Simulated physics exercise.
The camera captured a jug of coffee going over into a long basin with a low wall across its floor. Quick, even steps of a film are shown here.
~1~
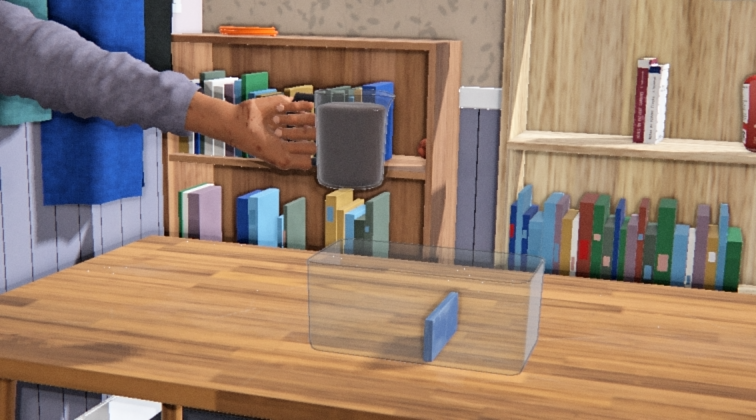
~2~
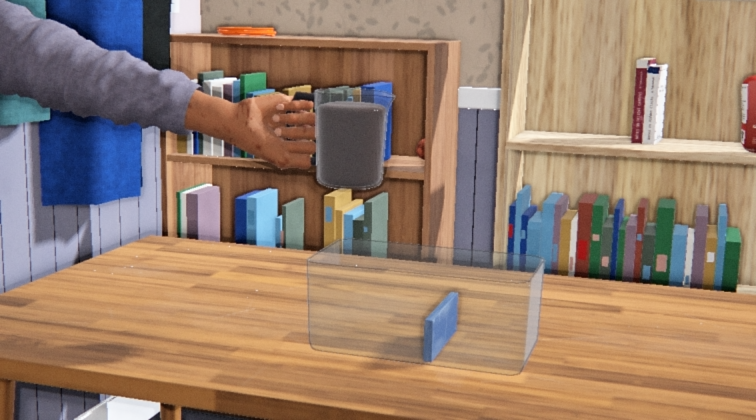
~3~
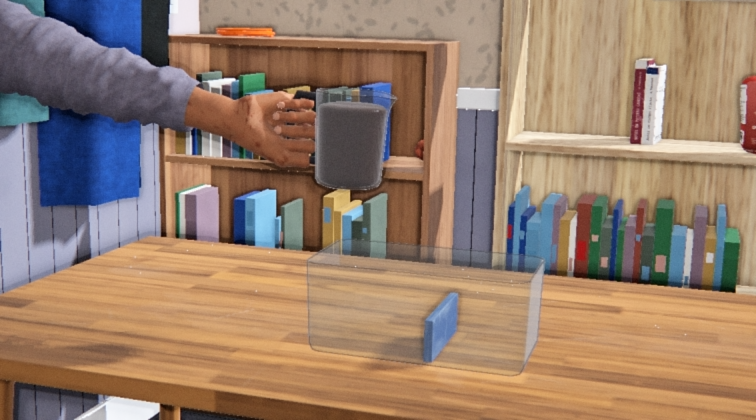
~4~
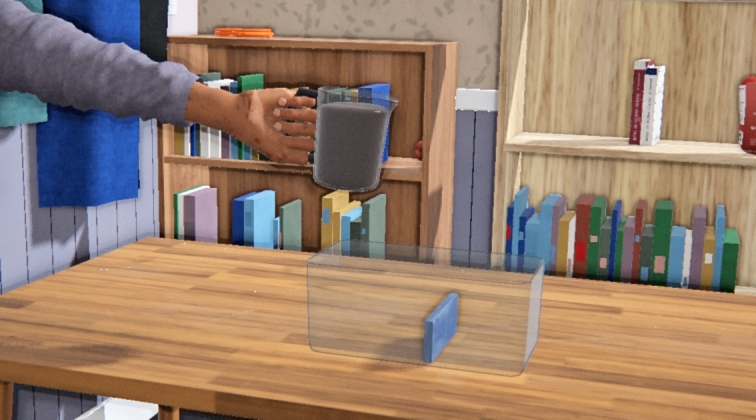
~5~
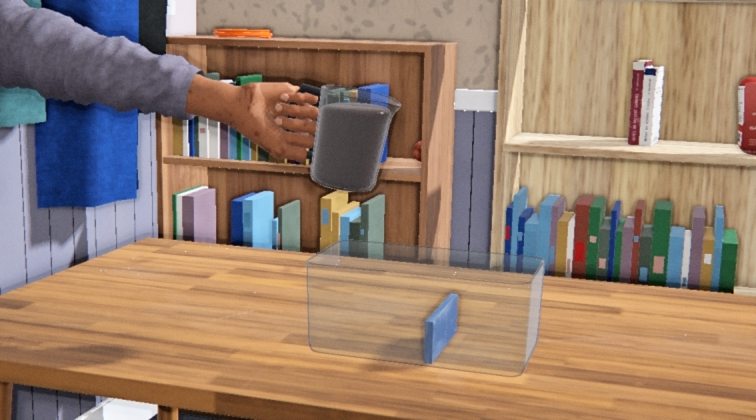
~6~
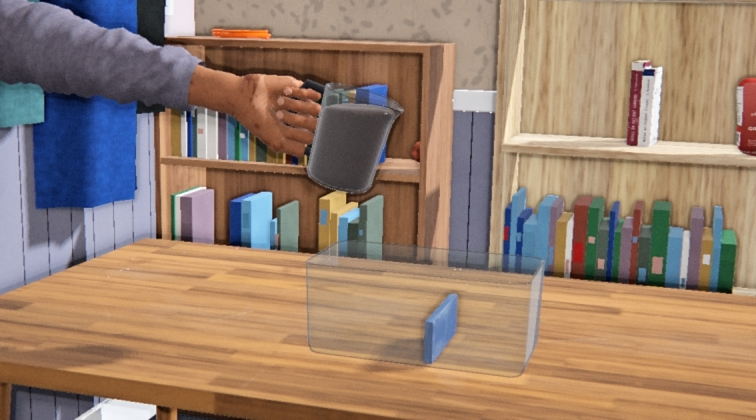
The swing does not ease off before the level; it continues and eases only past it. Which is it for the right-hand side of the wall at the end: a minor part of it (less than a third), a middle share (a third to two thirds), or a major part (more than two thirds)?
Most likely beyond two thirds will rest right of the wall.
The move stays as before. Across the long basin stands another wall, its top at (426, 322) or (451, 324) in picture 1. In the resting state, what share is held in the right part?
First try around 95 percent; second try around 70 percent.
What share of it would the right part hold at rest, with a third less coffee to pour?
Close to 70 per cent.
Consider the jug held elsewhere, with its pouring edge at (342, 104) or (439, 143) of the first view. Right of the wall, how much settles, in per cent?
Near 5 per cent for the first start, near 95 per cent for the second.
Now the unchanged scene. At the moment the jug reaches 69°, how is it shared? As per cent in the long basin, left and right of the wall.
Left side around 0 per cent; right side around 0 per cent.
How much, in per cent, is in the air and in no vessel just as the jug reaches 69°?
Around 15 %.
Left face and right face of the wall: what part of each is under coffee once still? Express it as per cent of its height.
Once it settles, the left reaches around 10 and the right around 60.
A moment on, the jug is tipped part way and 81 per cent is still to pour, 1 is left of the wall and 2 right of it.
Next, the jug is tipped on its side and 34 per cent is still to pour, 2 is left of the wall and 40 right of it.
Then the jug is tipped right over and 6 per cent is still to pour, 9 is left of the wall and 79 right of it.
Later the jug is tipped right over and 0 per cent is still to pour, 16 is left of the wall and 83 right of it.
Finally, 16 per cent lies left of the wall, 83 right of it and 1 outside.
